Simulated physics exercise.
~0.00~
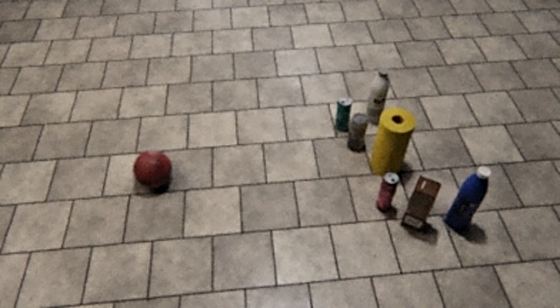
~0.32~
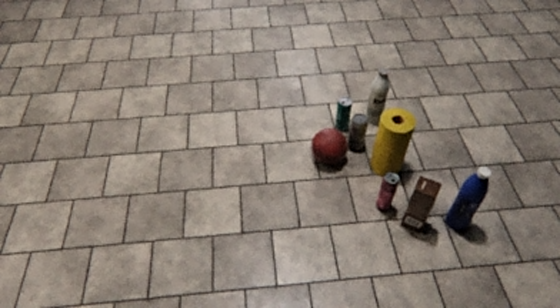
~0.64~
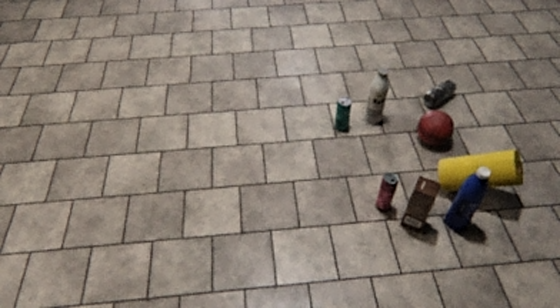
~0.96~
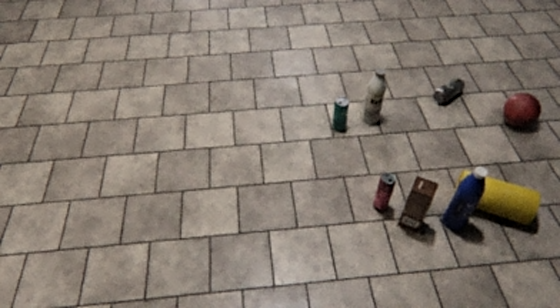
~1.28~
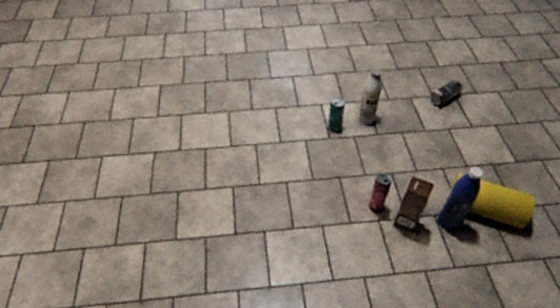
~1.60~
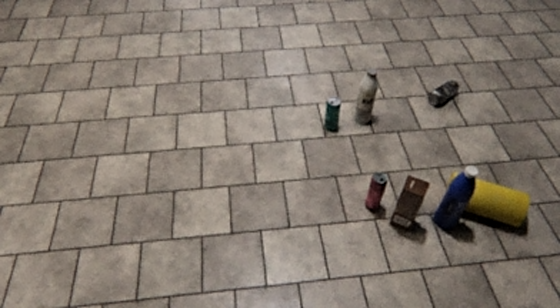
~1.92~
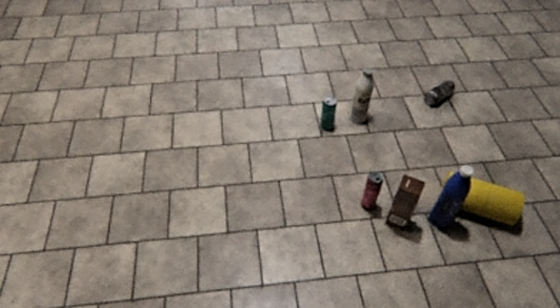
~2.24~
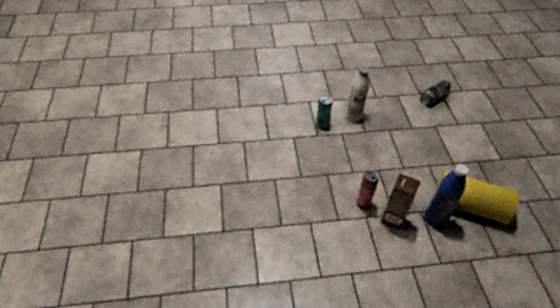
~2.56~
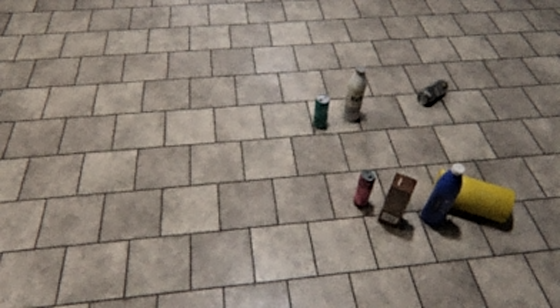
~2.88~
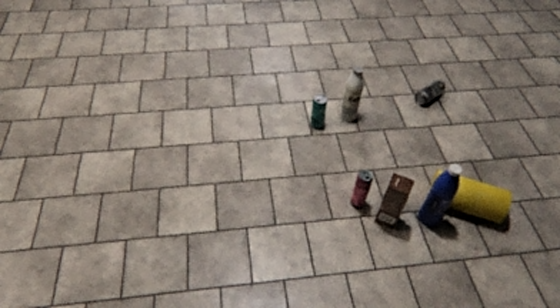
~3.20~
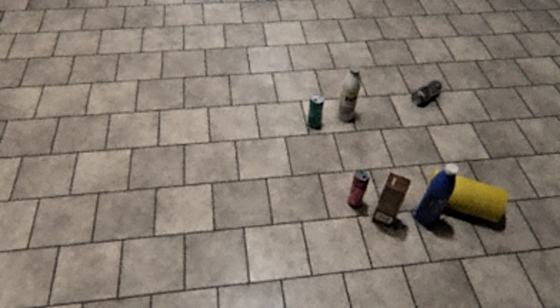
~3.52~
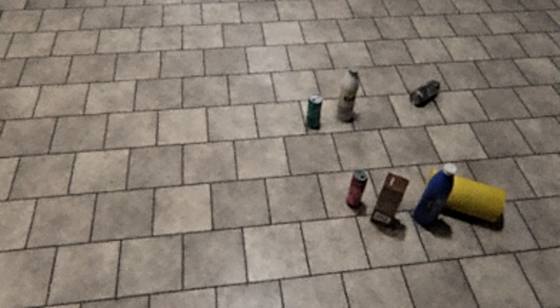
On a tiled floor, a red ball rolled right into a group of cans, bottles and other household things, knocking over a grey can and a yellow roll before rolling out of view, while the turquoise can and the rest stayed standing.
